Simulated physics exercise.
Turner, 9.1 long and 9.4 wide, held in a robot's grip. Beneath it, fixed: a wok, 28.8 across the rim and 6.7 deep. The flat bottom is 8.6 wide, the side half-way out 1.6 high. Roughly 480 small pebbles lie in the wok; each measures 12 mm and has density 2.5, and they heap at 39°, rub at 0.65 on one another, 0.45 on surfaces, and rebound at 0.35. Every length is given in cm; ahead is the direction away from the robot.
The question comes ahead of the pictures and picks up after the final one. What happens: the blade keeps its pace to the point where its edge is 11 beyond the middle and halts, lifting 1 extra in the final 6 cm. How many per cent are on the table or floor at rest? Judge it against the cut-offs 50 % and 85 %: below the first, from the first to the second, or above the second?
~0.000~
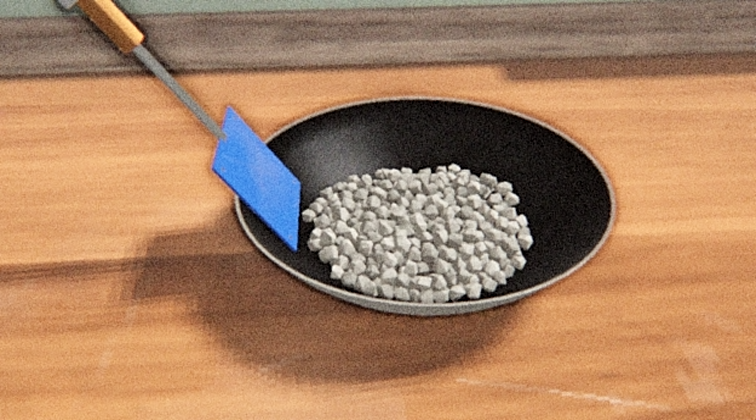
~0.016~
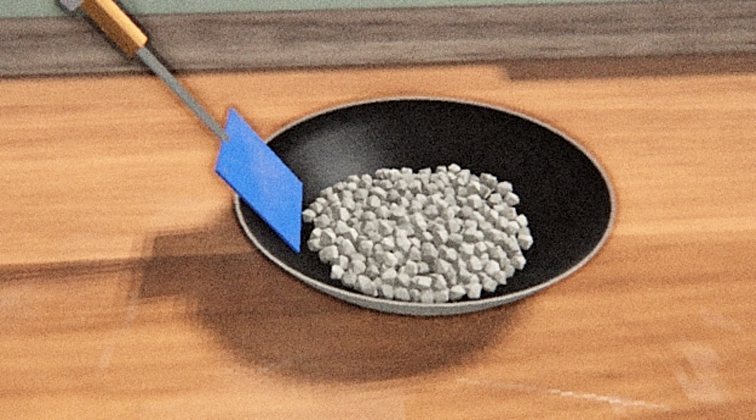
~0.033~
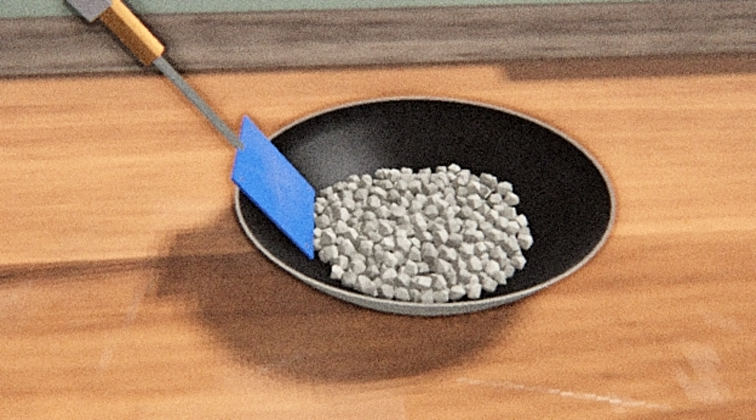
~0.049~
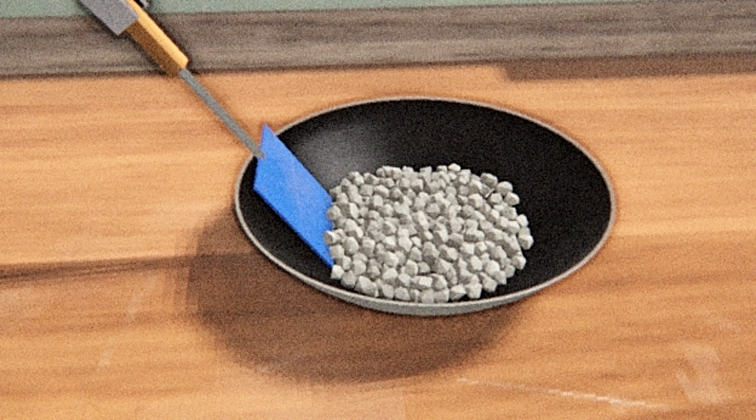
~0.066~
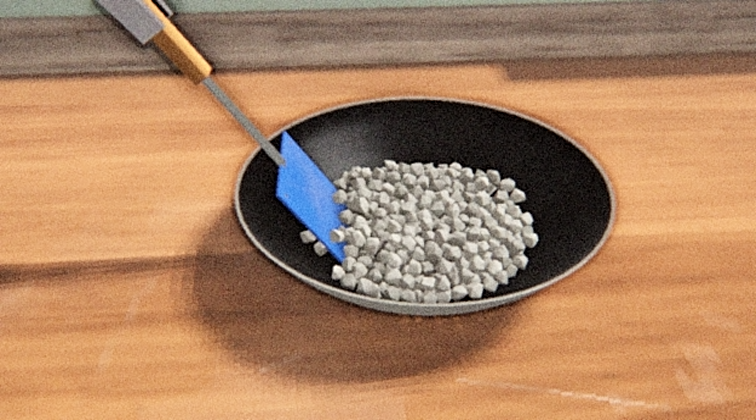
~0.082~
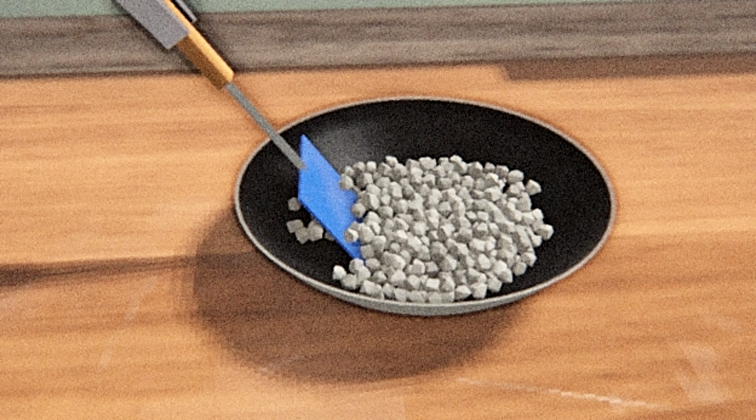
From 50 to 85 %.
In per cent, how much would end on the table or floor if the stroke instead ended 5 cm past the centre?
Close to 10 per cent would end on the table or floor.
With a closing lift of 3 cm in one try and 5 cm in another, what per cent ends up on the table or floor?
Roughly 55 % and then 50 %.
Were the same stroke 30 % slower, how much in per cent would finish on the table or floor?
About 60 %.
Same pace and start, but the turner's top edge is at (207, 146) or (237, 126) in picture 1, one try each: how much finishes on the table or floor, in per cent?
Around 60 per cent, then around 60 per cent.
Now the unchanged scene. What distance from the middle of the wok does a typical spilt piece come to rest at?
Looks like roughly 32 centimetres to me.
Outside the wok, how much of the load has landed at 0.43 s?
Roughly 15 percent.
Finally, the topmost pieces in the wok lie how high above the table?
6.5 cm.
After 0.14 s, sloping 56°, highest piece 12 above the table; 478 in the wok.
After 0.20 s, sloping 56°, highest piece 16 above the table; 463 in the wok, 15 on the blade or in flight.
After 0.43 s, sloping 56°, highest piece 12 above the table; 197 in the wok, 83 on the table or floor, 198 on the blade or in flight.
After 1.48 s, sloping 56°, highest piece 8 above the table; 281 on the table or floor, 197 in the wok.
At rest, 281 on the table or floor, 197 in the wok. That is 59 % on the table or floor.
